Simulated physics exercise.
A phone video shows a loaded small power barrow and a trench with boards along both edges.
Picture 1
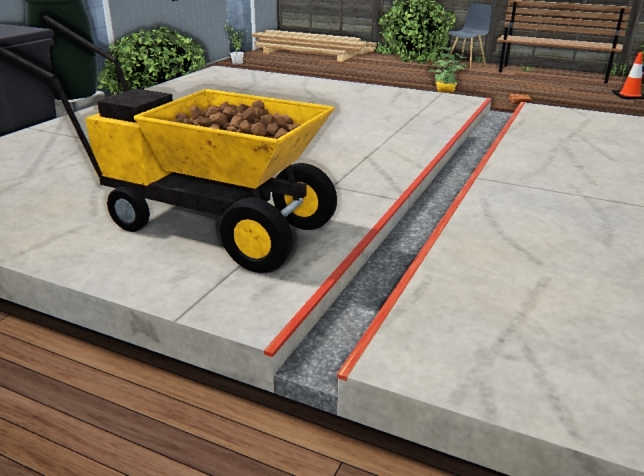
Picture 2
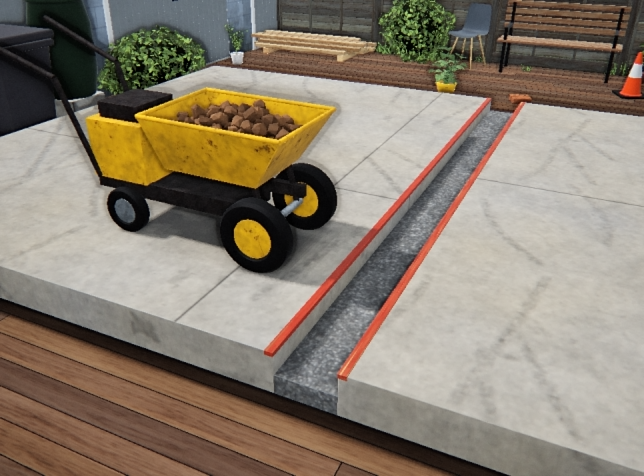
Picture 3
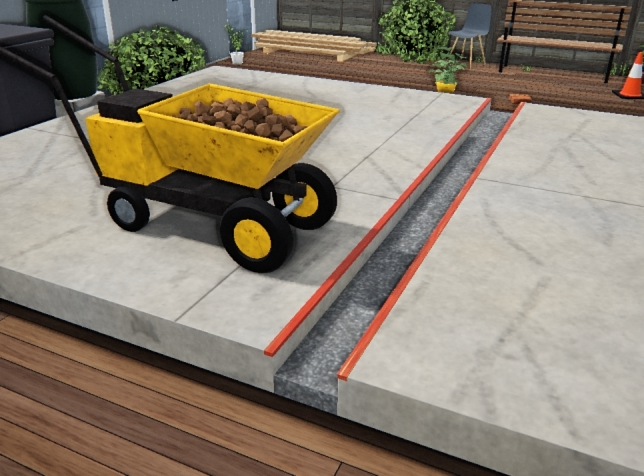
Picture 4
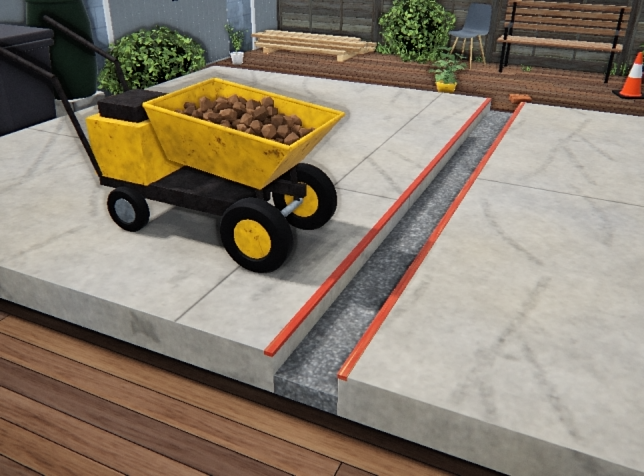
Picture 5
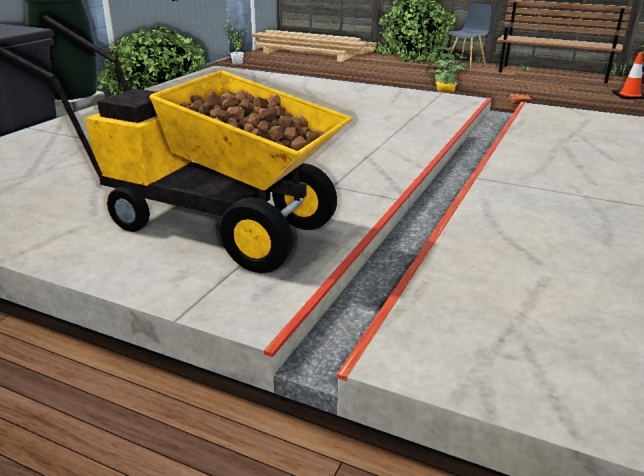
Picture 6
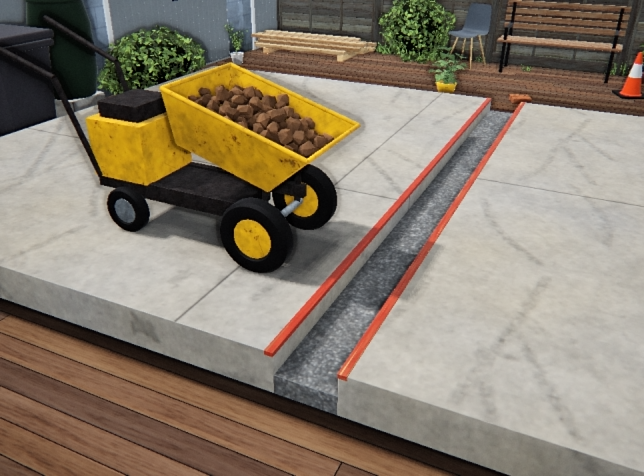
A yellow power barrow loaded with brown clods stands at left on a pale stone patio, seen from slightly above by a still camera. To its right a shallow grey trench runs away between orange-red edges, with wooden decking in front and a bench, shrubs and cone behind. The skip, level at first, slowly tilts rightward, its back rising off the frame while the wheels stay put.
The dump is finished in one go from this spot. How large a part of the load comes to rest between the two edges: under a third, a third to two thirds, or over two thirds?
I expect a trench portion within a third to two thirds.
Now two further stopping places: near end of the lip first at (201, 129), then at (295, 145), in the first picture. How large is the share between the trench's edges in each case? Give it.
50 per cent, then 30 per cent.
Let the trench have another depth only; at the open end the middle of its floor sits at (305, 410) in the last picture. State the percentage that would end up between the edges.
I'd say around 50 in a hundred.
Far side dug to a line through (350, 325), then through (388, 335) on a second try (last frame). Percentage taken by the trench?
The first try comes out at 20 percent and the second at 70 percent.
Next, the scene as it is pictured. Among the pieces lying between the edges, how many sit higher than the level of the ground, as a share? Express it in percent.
Estimate: Near 25 per cent.
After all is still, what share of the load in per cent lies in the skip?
About 0 per cent.
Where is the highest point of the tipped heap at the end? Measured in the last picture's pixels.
The peak ends up near (423, 271).
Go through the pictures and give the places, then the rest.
Lip of the skip at (278, 142), level; top of the load at (223, 123), clay clods; first edge of the trench at (303, 311); far edge at (372, 331), the trench over half as wide as the skip, and shallow for its width, in the first picture.
Lip of the skip at (279, 143), level; top of the load at (224, 122), in the second picture.
Lip of the skip at (284, 145), tipped barely; top of the load at (227, 120), in the third picture.
Lip of the skip at (290, 149), tipped a little; top of the load at (228, 118), in the fourth picture.
Lip of the skip at (298, 154), tipped a little; top of the load at (235, 115), in the fifth picture.
Lip of the skip at (307, 162), tipped clearly; top of the load at (231, 106); first edge of the trench at (303, 311); far edge at (372, 331), in the sixth picture.
Soon after the last picture, skip tipped steeply; all in the skip.
A little later, skip tipped right over; most in the skip; a small part in or heaped over the trench; a small part beyond it; a stray few falling.
Later still, skip tipped right over; about a third in the skip; about a quarter in or heaped over the trench; about half beyond it.
By the end, skip tipped right over; about half in or heaped over the trench; about half beyond it.
